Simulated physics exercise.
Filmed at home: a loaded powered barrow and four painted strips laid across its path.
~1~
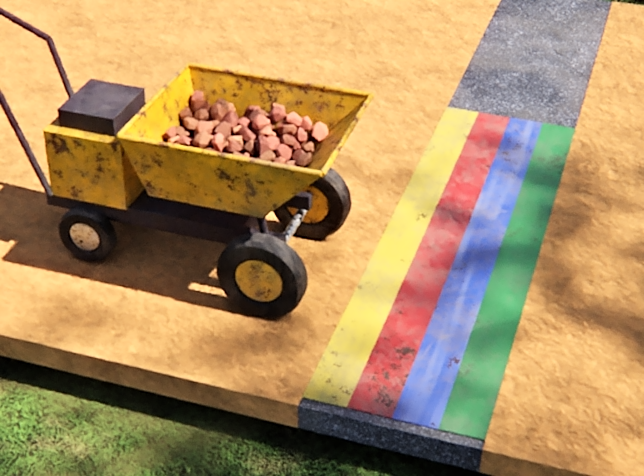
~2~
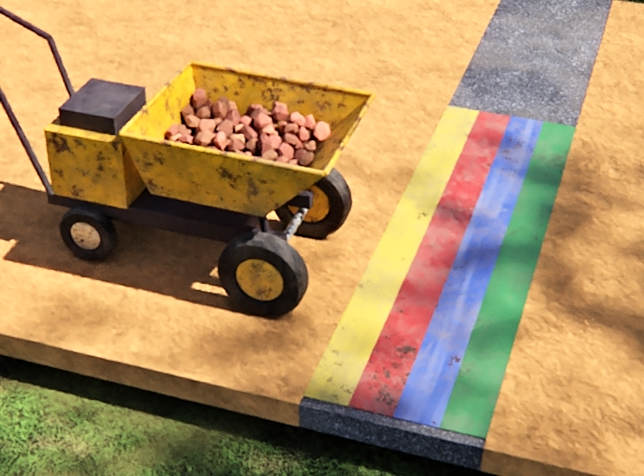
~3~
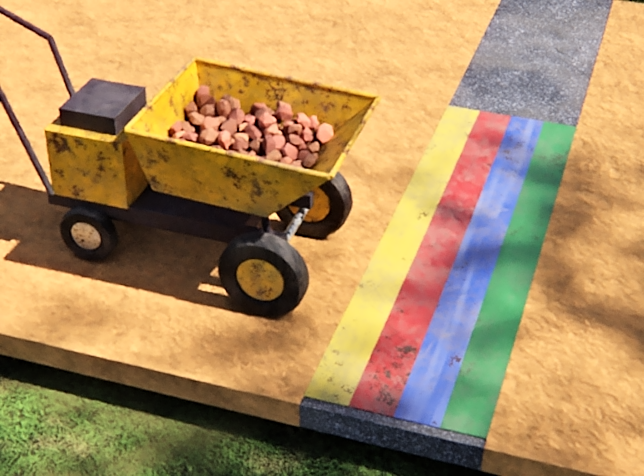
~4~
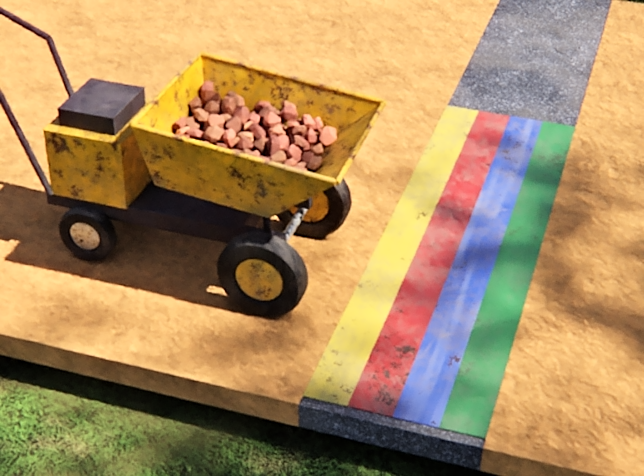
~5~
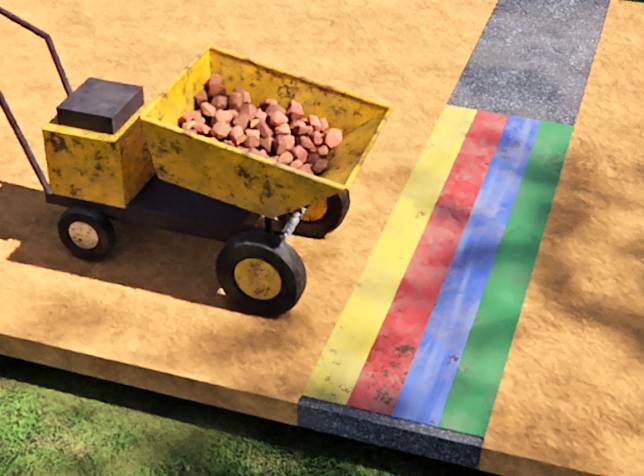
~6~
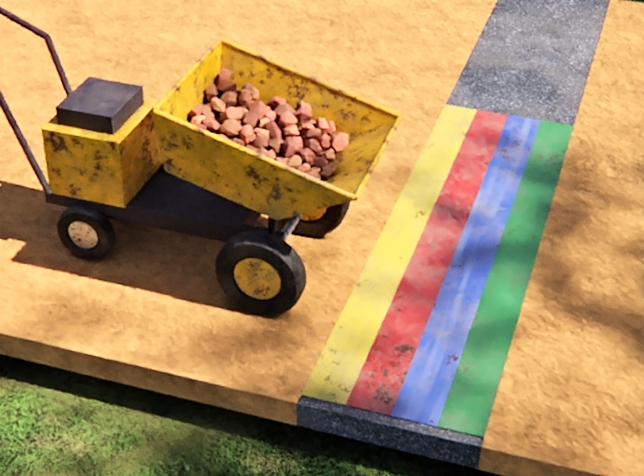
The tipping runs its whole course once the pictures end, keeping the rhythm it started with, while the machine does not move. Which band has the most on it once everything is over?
Blue.
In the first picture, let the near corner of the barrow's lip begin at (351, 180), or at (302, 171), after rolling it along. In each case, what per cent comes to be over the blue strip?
About 20 and 30 per cent.
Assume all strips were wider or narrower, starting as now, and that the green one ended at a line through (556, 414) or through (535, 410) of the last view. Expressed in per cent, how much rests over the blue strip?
First case 30 per cent, second case 30 per cent.
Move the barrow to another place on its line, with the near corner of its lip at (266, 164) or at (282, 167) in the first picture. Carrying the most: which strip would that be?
Spot 1 - the strip in red; spot 2 - the red strip.
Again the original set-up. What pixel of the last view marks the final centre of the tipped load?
Near pixel (473, 306).
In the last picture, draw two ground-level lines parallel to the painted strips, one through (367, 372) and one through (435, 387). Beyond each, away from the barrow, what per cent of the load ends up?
That's 80 in a hundred for the first and 50 in a hundred for the second.
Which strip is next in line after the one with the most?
I'd say that green strip.
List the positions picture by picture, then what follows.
Lip of the skip near (322, 174), level; top of the load near (235, 142), lumps of rubble; yellow strip near (343, 363); red strip near (386, 373); blue strip near (430, 383); green strip near (475, 393), in the first picture.
Lip of the skip near (325, 174), level; top of the load near (225, 128), in the second picture.
Lip of the skip near (330, 177), tipped barely; top of the load near (229, 127), in the third picture.
Lip of the skip near (336, 183), tipped a little; top of the load near (223, 121), in the fourth picture.
Lip of the skip near (345, 189), tipped a little; top of the load near (230, 117), in the fifth picture.
Lip of the skip near (355, 198), tipped clearly; top of the load near (218, 107); yellow strip near (341, 361); red strip near (385, 370); blue strip near (429, 380); green strip near (473, 390), in the sixth picture.
Shortly afterwards, skip tipped steeply; the whole lot in the skip.
Next, skip tipped right over; the bulk in the skip; only a few over the red strip; a little over the blue strip; only a few over the green strip.
Some moments later, skip tipped right over; near a quarter in the skip; a little over the red strip; near a third over the blue strip; near a quarter over the green strip; a little off the paint.
In the end, skip tipped right over; near a quarter in the skip; none at all over the yellow strip; a little over the red strip; near a third over the blue strip; near a quarter over the green strip; a little off the paint.
